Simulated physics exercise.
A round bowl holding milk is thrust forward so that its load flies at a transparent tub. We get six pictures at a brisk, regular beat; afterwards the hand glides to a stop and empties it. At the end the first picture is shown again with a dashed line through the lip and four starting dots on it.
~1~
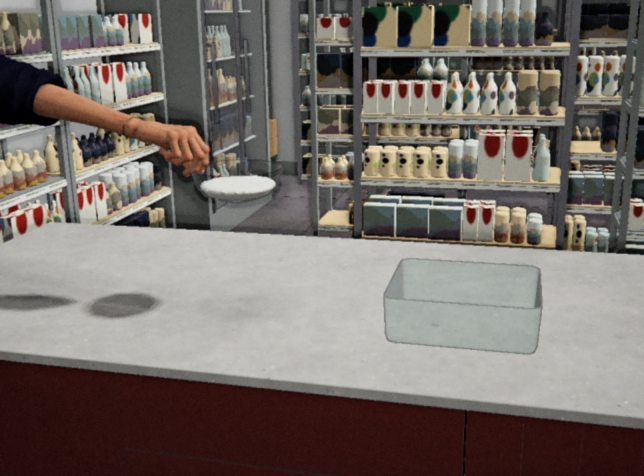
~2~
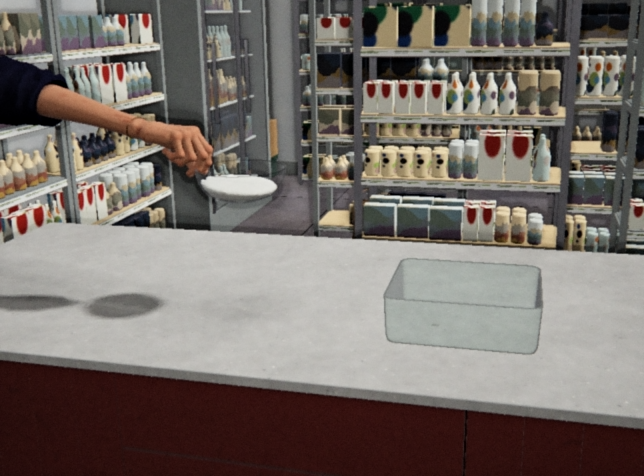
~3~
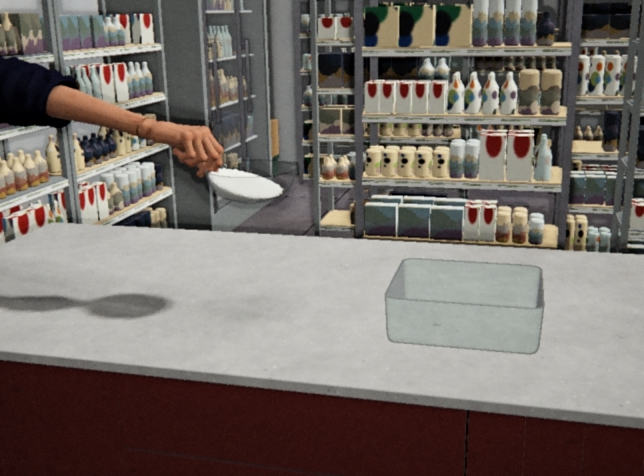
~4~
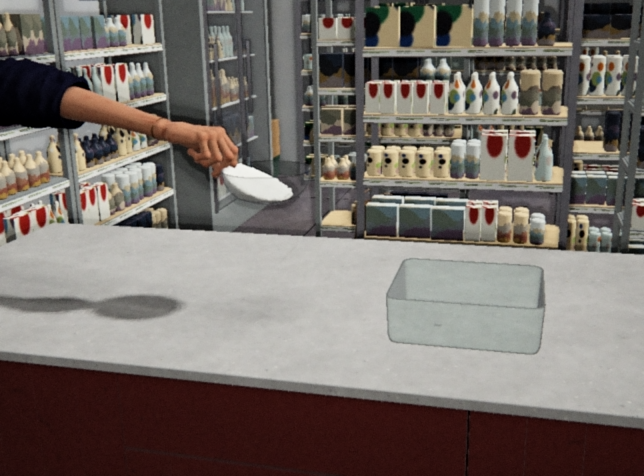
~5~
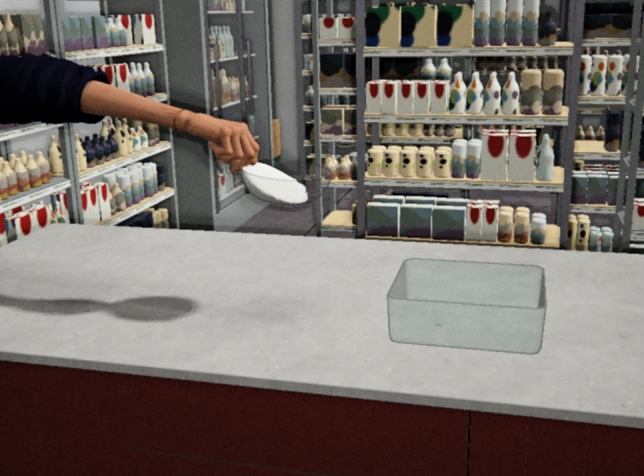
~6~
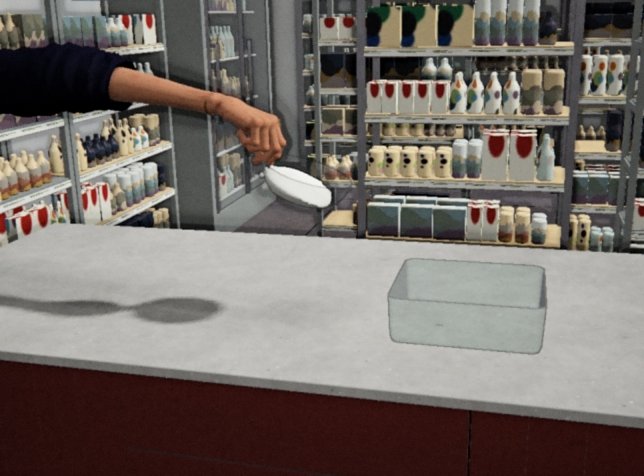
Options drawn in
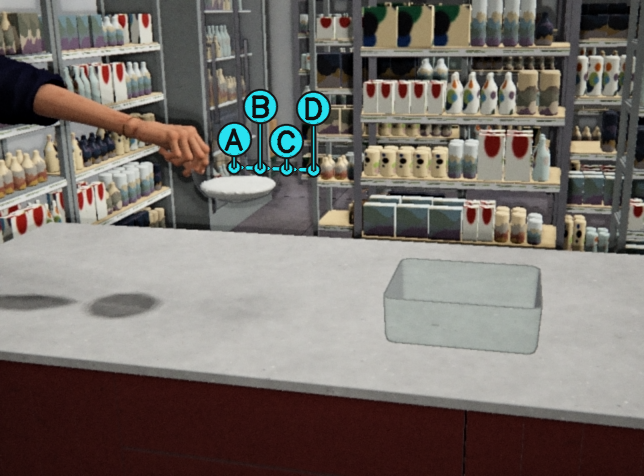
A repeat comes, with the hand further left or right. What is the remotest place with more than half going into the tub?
Go for A.
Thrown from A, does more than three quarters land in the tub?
No.
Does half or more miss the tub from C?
No, that is safe.
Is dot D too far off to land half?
No, not at all.
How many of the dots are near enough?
All of the four.
In cyan, A at (234, 167); B at (260, 168); C at (286, 169); D at (313, 170).
For dot A, about 63 % lands in the tub, 27 % falls short and 11 % goes beside or beyond.
For dot B, about 76 % lands in the tub, 11 % falls short and 13 % goes beside or beyond.
For dot C, about 89 % lands in the tub, 7 % falls short and 4 % goes beside or beyond.
For dot D, about 80 % lands in the tub, 7 % falls short and 13 % goes beside or beyond.
